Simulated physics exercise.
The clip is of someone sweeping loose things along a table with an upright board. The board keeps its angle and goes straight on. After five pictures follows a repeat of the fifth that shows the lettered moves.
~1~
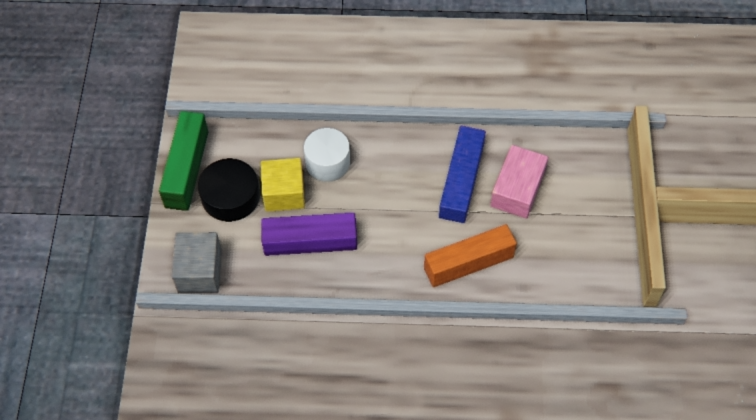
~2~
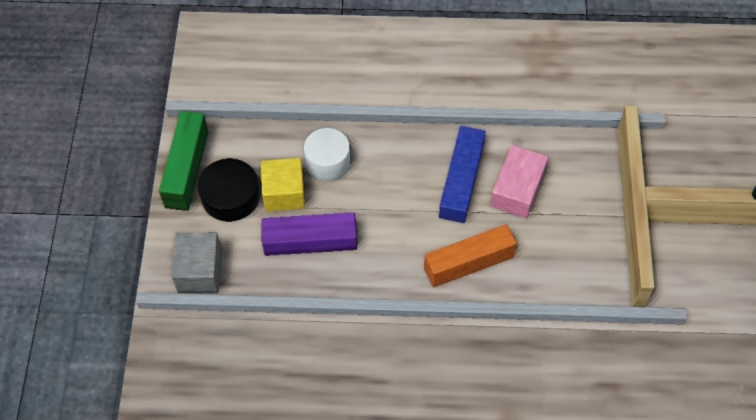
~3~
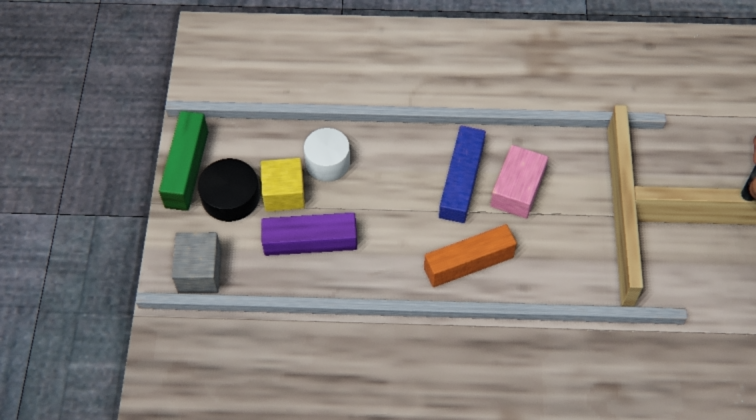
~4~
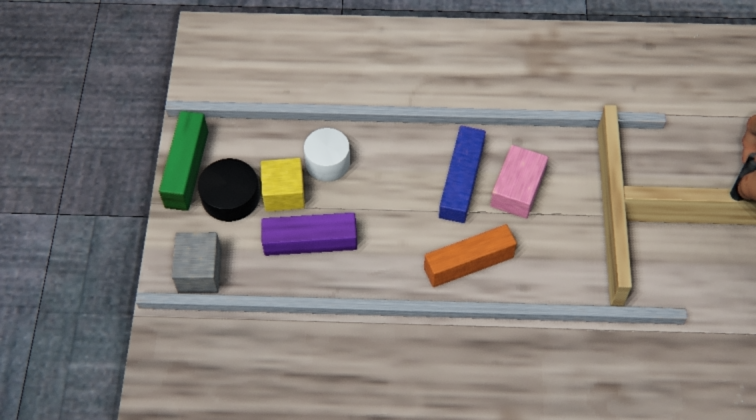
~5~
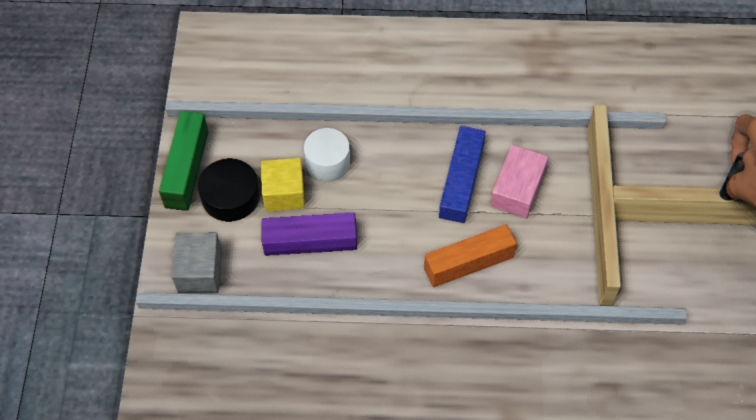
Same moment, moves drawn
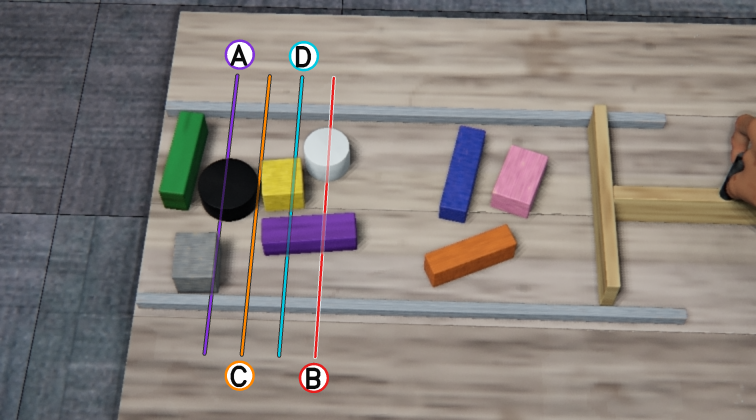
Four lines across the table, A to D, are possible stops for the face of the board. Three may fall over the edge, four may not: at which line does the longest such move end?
C is the last line within the limit.
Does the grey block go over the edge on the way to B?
No.
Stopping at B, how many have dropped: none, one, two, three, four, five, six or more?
By then, none.
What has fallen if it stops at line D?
The green stick goes over.
On the marked copy, A at (222, 205); B at (325, 208); C at (257, 206); D at (291, 207).
With C. Early on, board (480, 188); orange bar (426, 260); blue bar (418, 172).
Further on, board (355, 185); green stick (180, 160); black tin (209, 199).
At the end, board (259, 182); black tin over the edge; green stick over the edge; two fallen.
As for the rest, A drops four; B is within the limit but short; D is within the limit but short.
